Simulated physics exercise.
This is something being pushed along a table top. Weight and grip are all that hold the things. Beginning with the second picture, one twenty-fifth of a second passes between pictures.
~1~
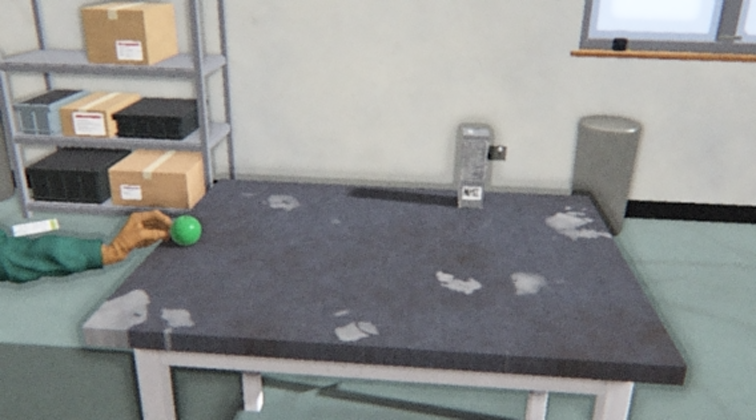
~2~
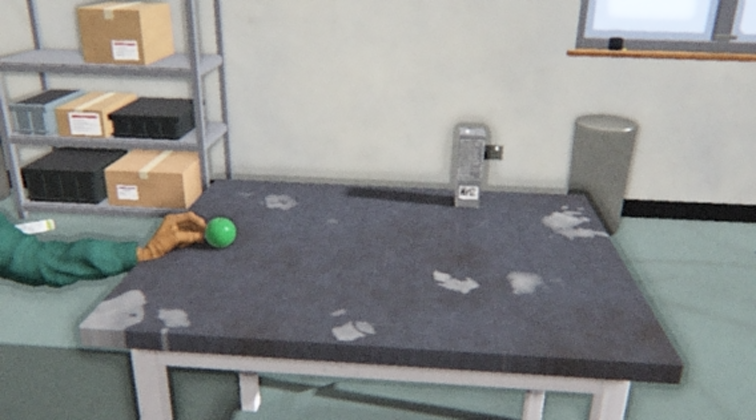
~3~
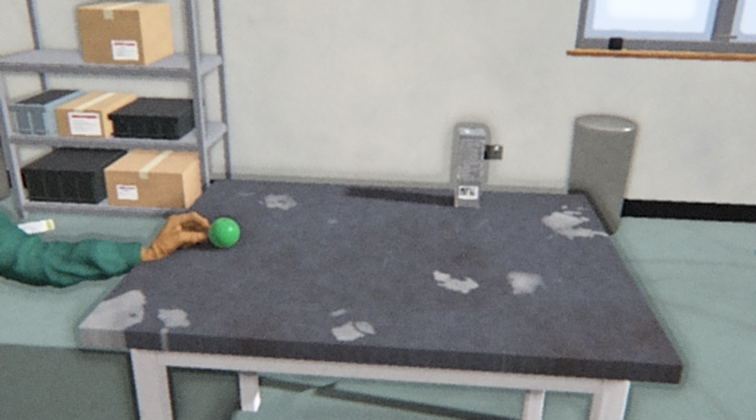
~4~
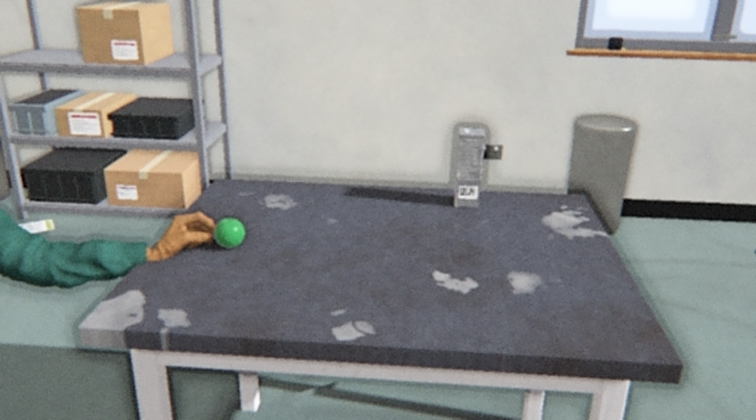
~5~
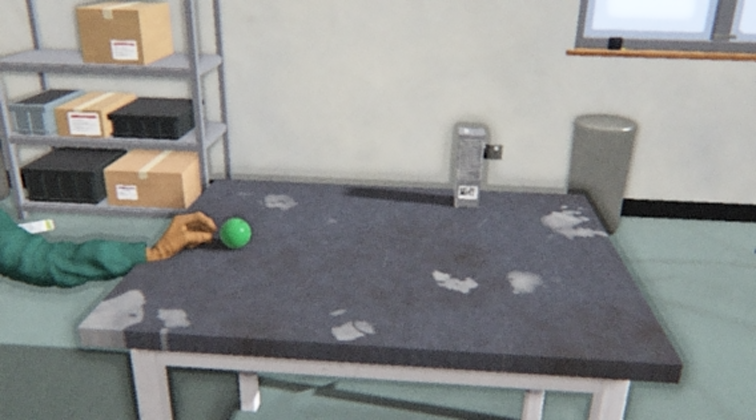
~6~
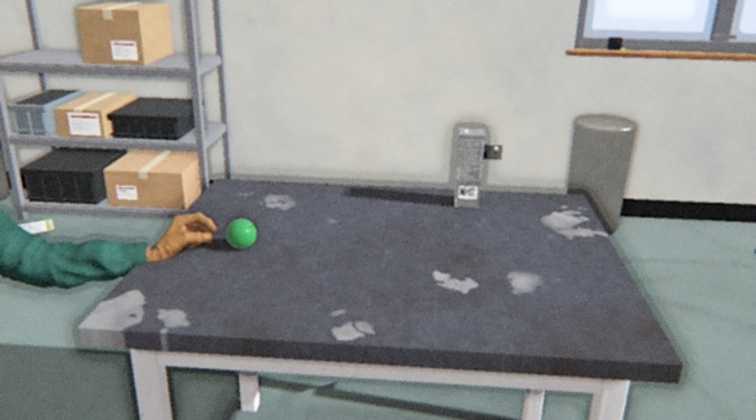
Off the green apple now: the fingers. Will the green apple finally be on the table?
It is not lost over the side.
Then, 0.20 s later than the last frame, green apple moved about its own width near (267, 235).
Then, 0.50 s later than the last frame, green apple moved well along near (295, 237).
When it is over, moved from the start, green apple. End places, in pixels of the last picture, green apple near (310, 237).
